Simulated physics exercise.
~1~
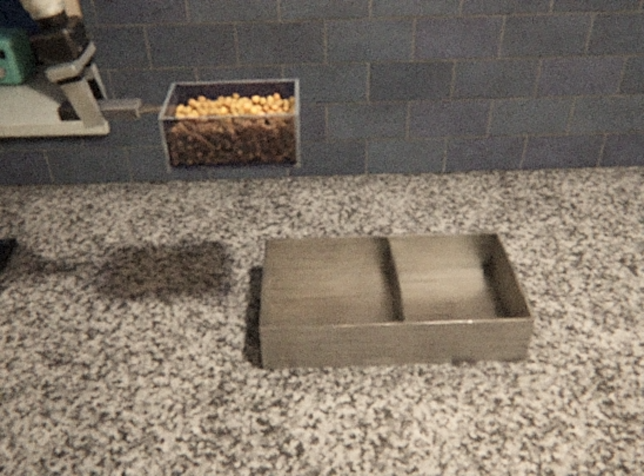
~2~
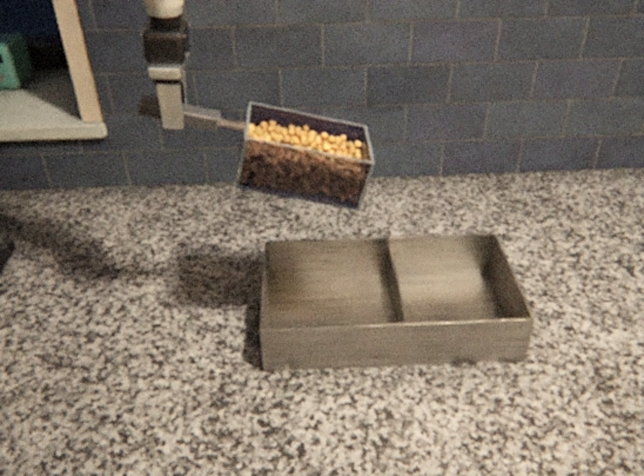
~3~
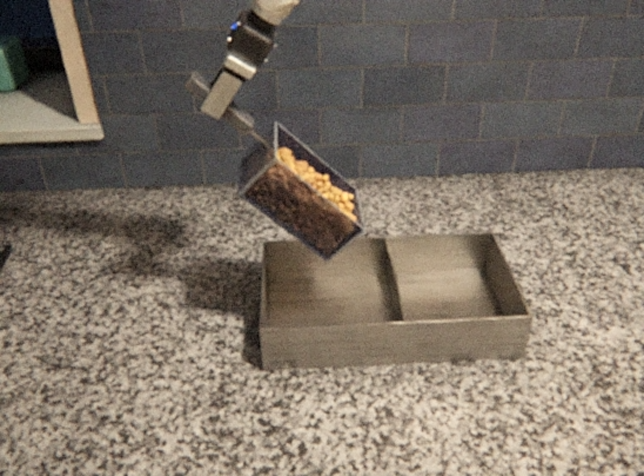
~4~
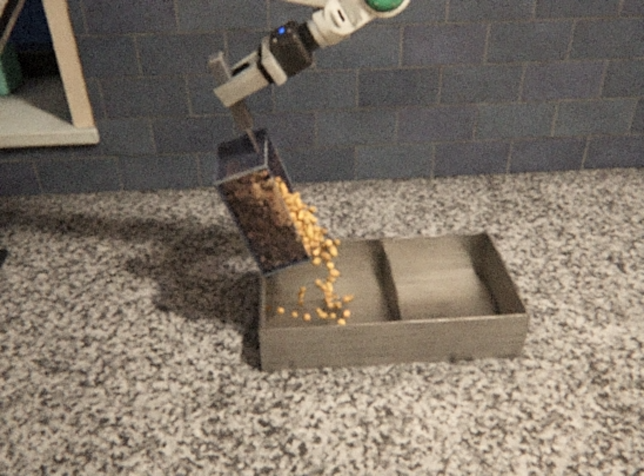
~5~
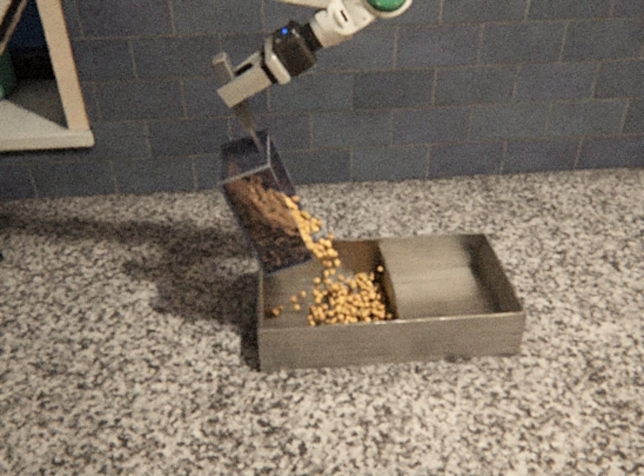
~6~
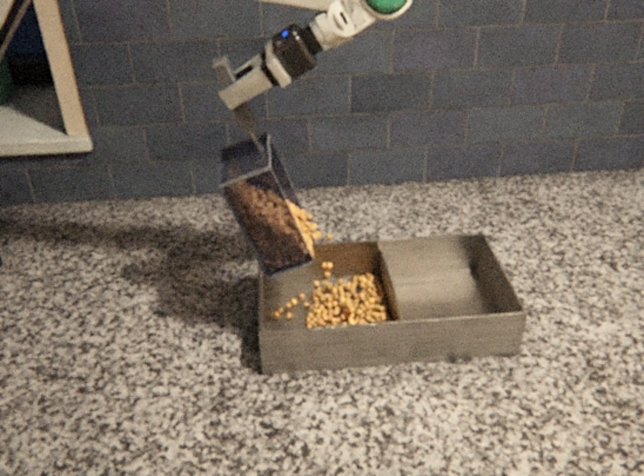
A robot arm tilts a clear box, pouring some yellow chickpeas into a divided tray's left compartment.
